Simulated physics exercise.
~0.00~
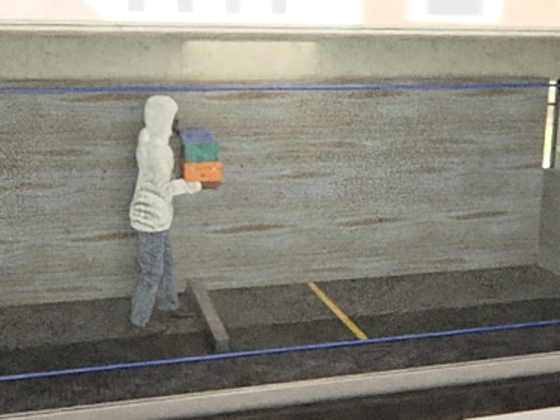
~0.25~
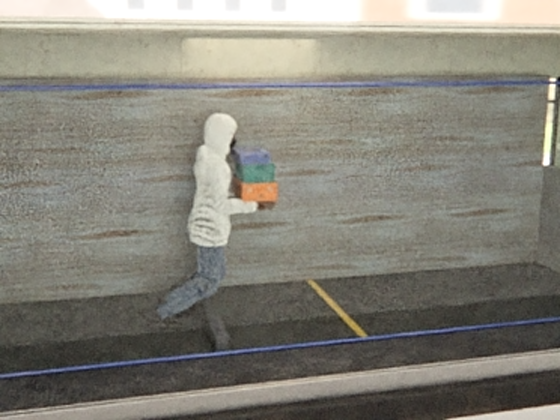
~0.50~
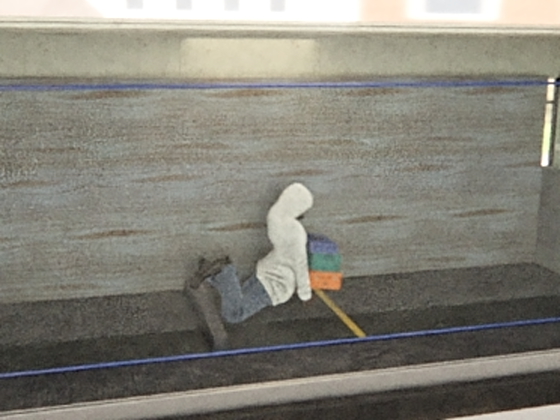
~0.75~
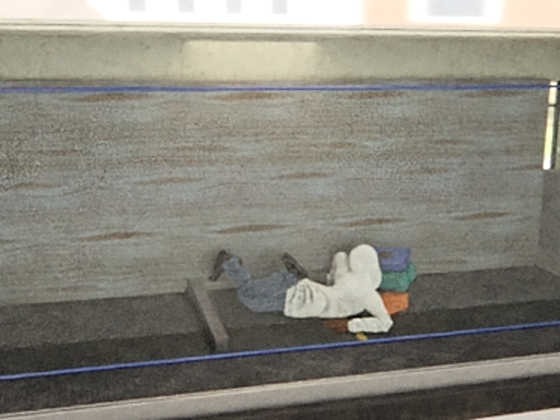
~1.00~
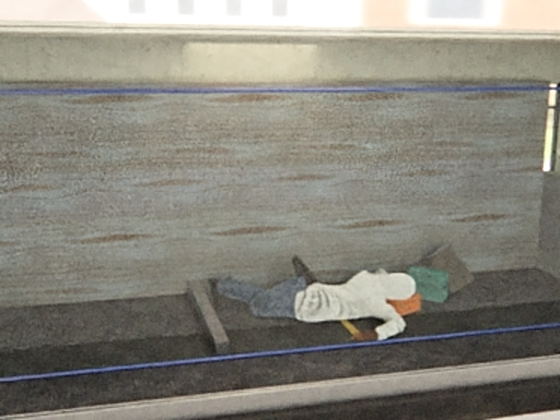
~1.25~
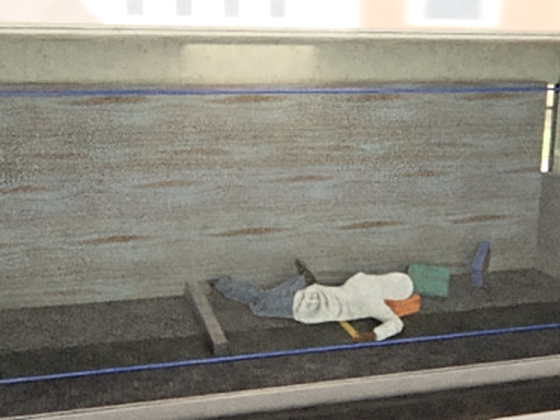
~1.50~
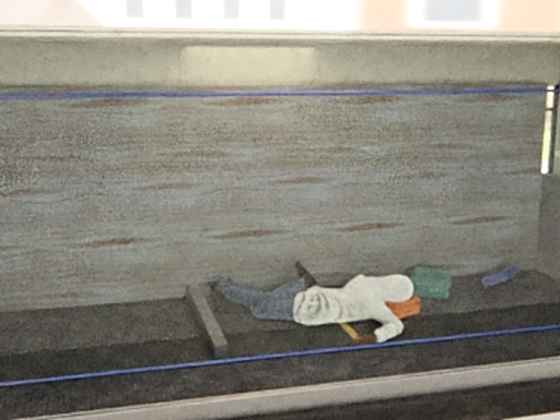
A hooded person carrying stacked boxes trips over a rail, falls flat and scatters them rightward.
